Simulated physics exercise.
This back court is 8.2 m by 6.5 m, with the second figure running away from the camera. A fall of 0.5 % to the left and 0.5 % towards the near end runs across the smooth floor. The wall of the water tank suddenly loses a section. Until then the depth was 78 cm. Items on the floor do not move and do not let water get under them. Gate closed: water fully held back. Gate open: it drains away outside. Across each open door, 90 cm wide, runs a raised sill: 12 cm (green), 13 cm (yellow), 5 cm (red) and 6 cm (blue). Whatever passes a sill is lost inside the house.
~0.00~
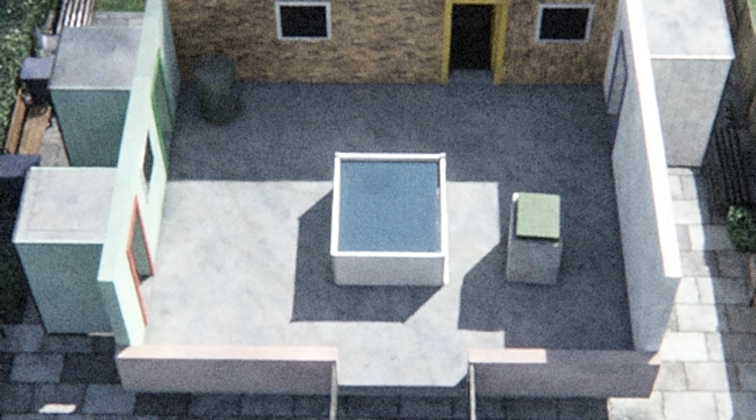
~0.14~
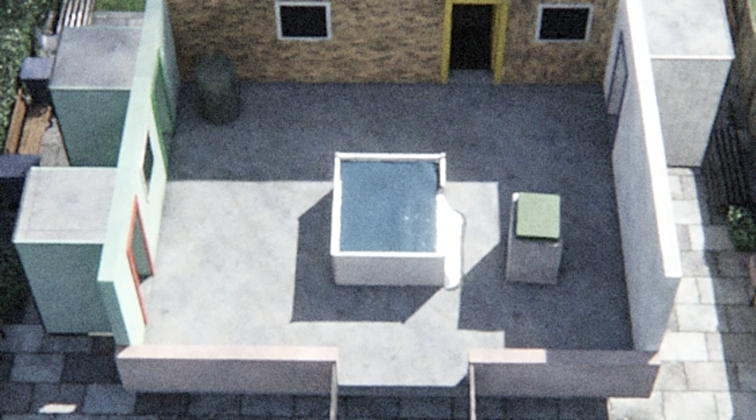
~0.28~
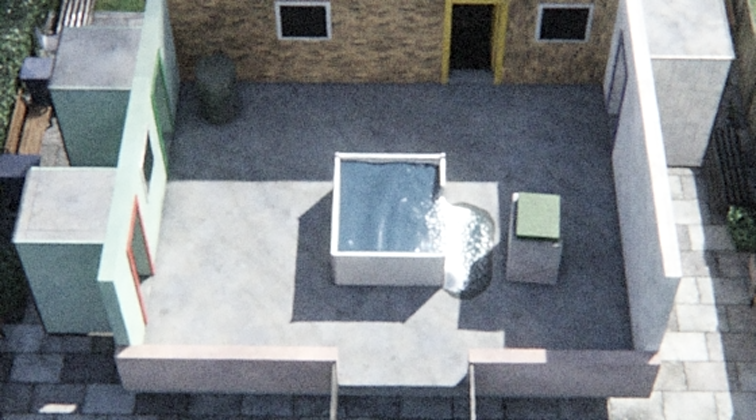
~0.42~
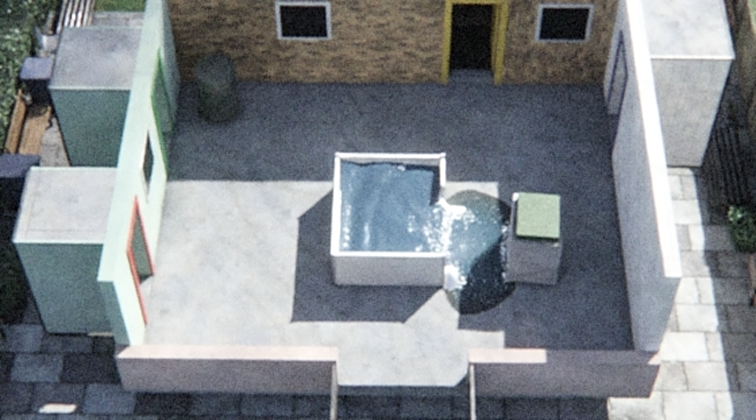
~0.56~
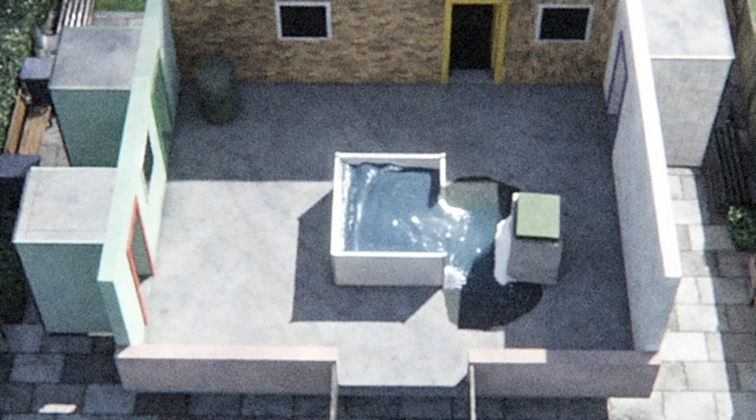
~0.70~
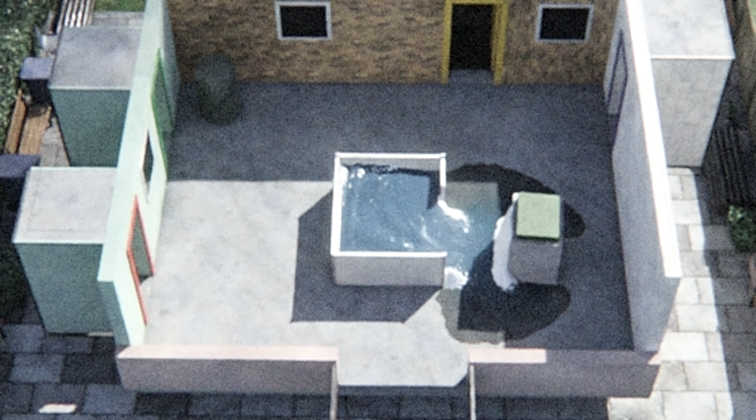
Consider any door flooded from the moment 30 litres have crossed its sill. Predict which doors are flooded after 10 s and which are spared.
One by one: At the green door the inflow will be within bounds; at the yellow door the inflow will be within bounds; at the red door the inflow will be within bounds; at the blue door the inflow will be out of bounds.
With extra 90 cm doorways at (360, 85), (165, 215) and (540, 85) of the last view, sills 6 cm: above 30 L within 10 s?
In that order: Short of it, short of it, beyond it.
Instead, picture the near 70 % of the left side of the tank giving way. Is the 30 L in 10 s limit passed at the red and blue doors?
For red, too much; for blue, too little.
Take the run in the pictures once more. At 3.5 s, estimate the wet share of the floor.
Around 45 per cent.
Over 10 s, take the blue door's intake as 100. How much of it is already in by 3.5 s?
Around 30 percent.
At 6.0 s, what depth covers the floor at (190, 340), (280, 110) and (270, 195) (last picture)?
1, 3, 0 cm.
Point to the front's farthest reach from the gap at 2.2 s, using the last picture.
About pixel (599, 84).
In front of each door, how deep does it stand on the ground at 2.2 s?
In centimetres - green: 0, yellow: 0, red: 0, blue: 14.
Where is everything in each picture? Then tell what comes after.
Still water, 78 cm deep, in the water tank at (389, 207), in the first frame.
Water pours out at (441, 238) and has run 0.8 m, to (448, 288); typically 10 cm deep outside, 78 cm at the water tank's back, in the second frame.
The front is at (487, 216), 1.1 m from the gap at (441, 240); 1.4 m2 of floor is under water; 78 cm left at the back of the water tank, in the third frame.
The front is at a hidden place, 1.5 m from the gap at (441, 241); 2.5 m2 of floor is under water; 74 cm left at the back of the water tank, in the fourth frame.
The front is at a hidden place, 2.0 m from the gap at (441, 242); 3.9 m2 of floor is under water; 66 cm left at the back of the water tank, in the fifth frame.
The front is at (578, 222), 2.5 m from the gap at (441, 242); 5.4 m2 of floor is under water; 69 cm left at the back of the water tank, in the sixth frame.
After 1.4 s water covers 20 % of the floor and is deepest (56 cm) near (506, 274); green door not reached, yellow door not reached, red door not reached, blue door not reached.
After 2.2 s water covers 35 % of the floor and is deepest (42 cm) near (621, 374); green door not reached, yellow door not reached, red door not reached, blue door 14 cm at the sill, 16 L in.
After 3.5 s water covers 45 % of the floor and is deepest (24 cm) near (610, 374); green door not reached, yellow door 13 cm at the sill, 3 L in, red door not reached, blue door 13 cm at the sill, 43 L in.
After 6.0 s water covers 60 % of the floor and is deepest (18 cm) near (544, 91); green door not reached, yellow door 13 cm at the sill, 4 L in, red door not reached, blue door 11 cm at the sill, 102 L in.
After 10.0 s water covers 90 % of the floor and is deepest (11 cm) near (168, 175); green door 10 cm at the sill, 0 L in, yellow door 7 cm at the sill, 5 L in, red door 6 cm at the sill, 0 L in, blue door 7 cm at the sill, 147 L in.
